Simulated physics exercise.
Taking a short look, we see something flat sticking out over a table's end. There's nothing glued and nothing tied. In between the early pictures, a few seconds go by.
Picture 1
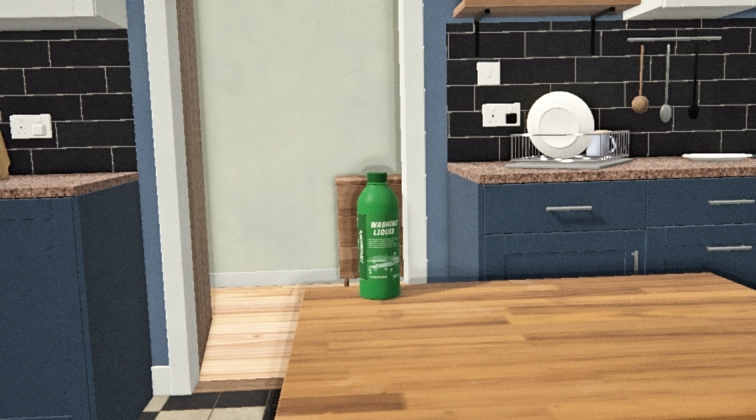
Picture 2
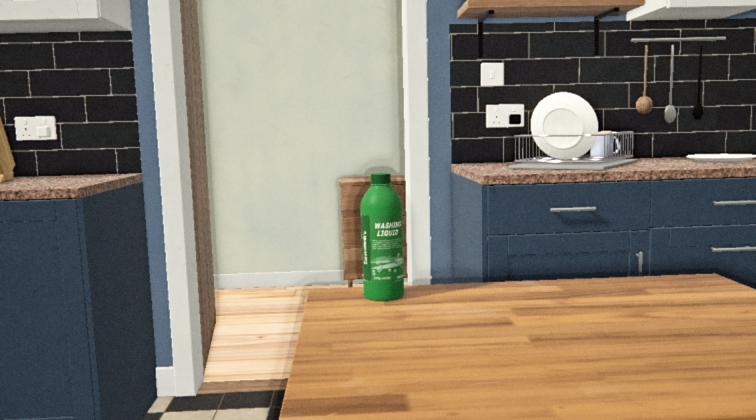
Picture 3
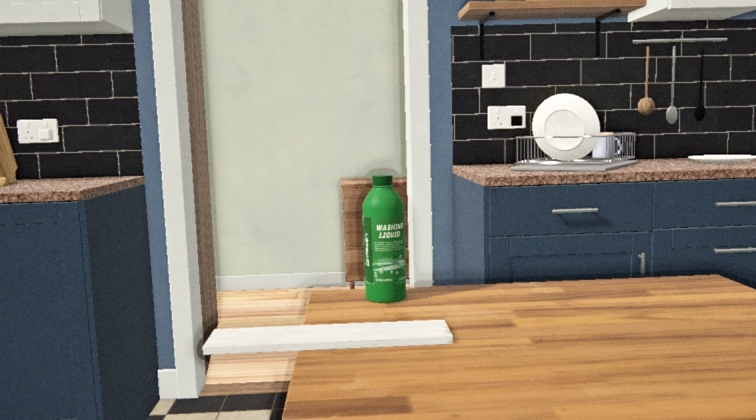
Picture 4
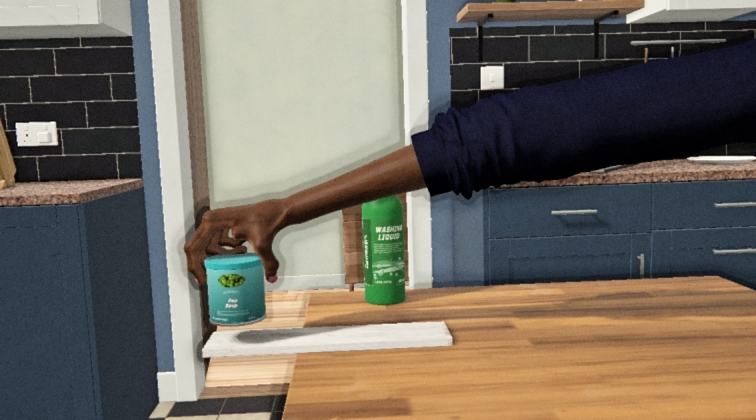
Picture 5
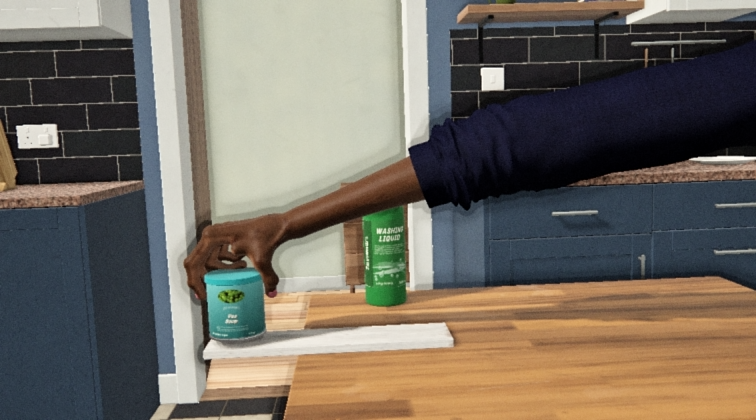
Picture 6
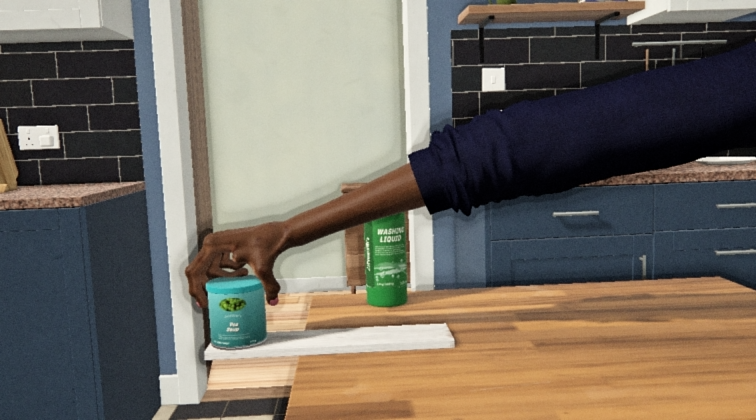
A hand lowering a turquoise tin onto the left end of a white plank jutting over a wooden table's edge.
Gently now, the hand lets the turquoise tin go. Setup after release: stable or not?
Not stable.
Then, 0.40 s after the last picture, turquoise tin now down on the floor or falling; white plank tipped 63° from how it was.
Then, 0.60 s after the last picture, white plank now down on the floor or falling.
Then, 0.80 s after the last picture, things are still on the move.
By the end, down on the floor or falling, turquoise tin and white plank; green bottle in place. The plank tips off the edge.
